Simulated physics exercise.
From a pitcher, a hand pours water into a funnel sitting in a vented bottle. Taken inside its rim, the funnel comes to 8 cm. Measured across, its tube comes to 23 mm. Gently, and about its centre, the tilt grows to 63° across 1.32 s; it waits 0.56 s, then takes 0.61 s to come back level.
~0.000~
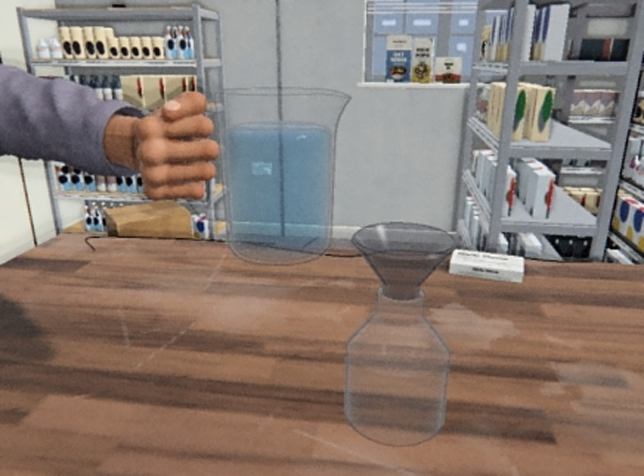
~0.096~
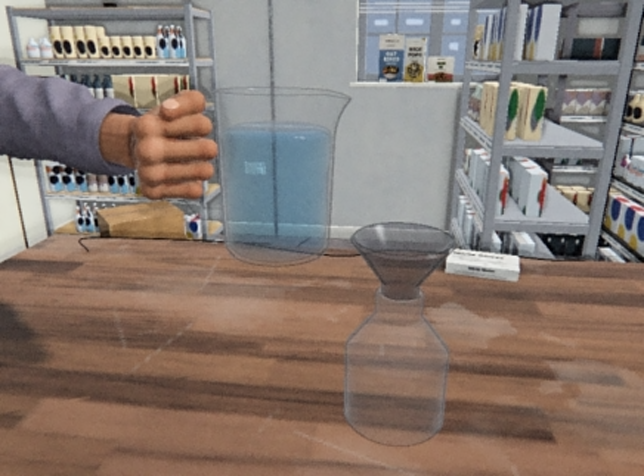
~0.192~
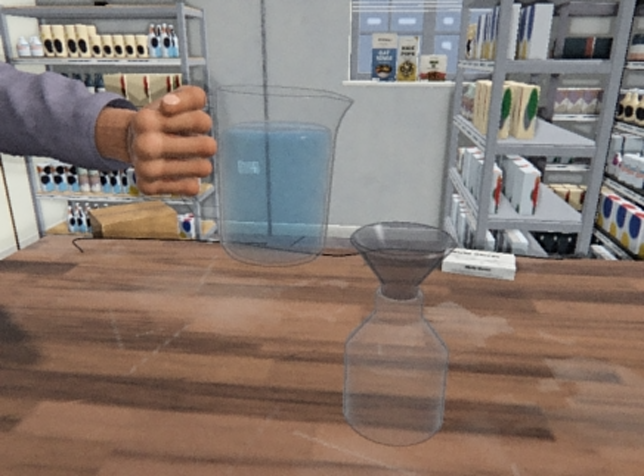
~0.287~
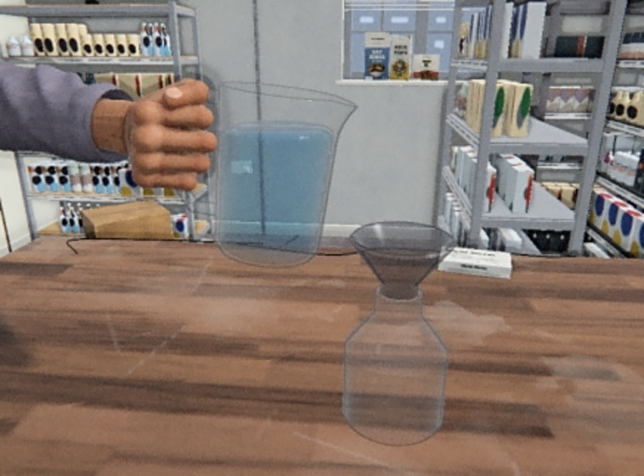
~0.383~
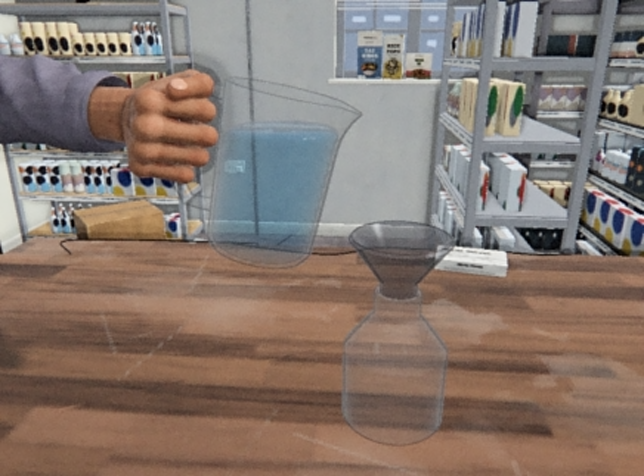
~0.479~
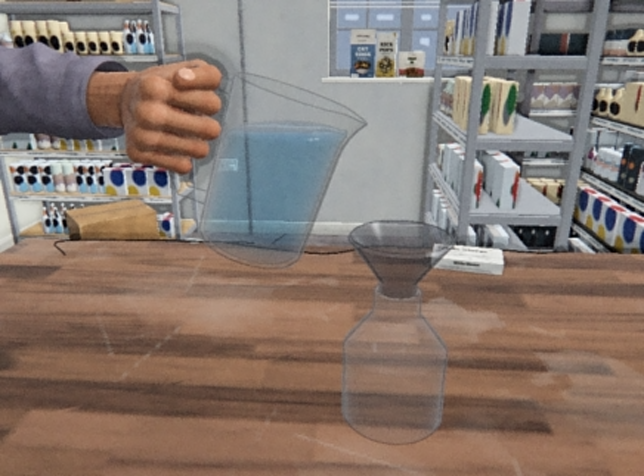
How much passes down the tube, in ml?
I would say 300 ml or thereabouts.
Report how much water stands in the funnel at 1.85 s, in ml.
60 ml, roughly.
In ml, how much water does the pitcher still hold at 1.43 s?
About 470 ml.
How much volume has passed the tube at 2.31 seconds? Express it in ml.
The amount is roughly 290 ml.
After 1.03 s the tilt is 56° and 15 ml has passed the tube, 20 ml is in the funnel, 620 ml in the pitcher and 0 ml has missed.
After 1.43 s the tilt is 63° and 100 ml has passed the tube, 70 ml is in the funnel, 465 ml in the pitcher and 10 ml has missed.
After 1.85 s the tilt is 63° and 205 ml has passed the tube, 60 ml is in the funnel, 385 ml in the pitcher and 25 ml has missed.
After 2.31 s the tilt is 13° and 290 ml has passed the tube, 5 ml is in the funnel, 365 ml in the pitcher and 25 ml has missed.
In the end 295 ml has passed the tube, 0 ml is in the funnel, 365 ml in the pitcher and 25 ml has missed.
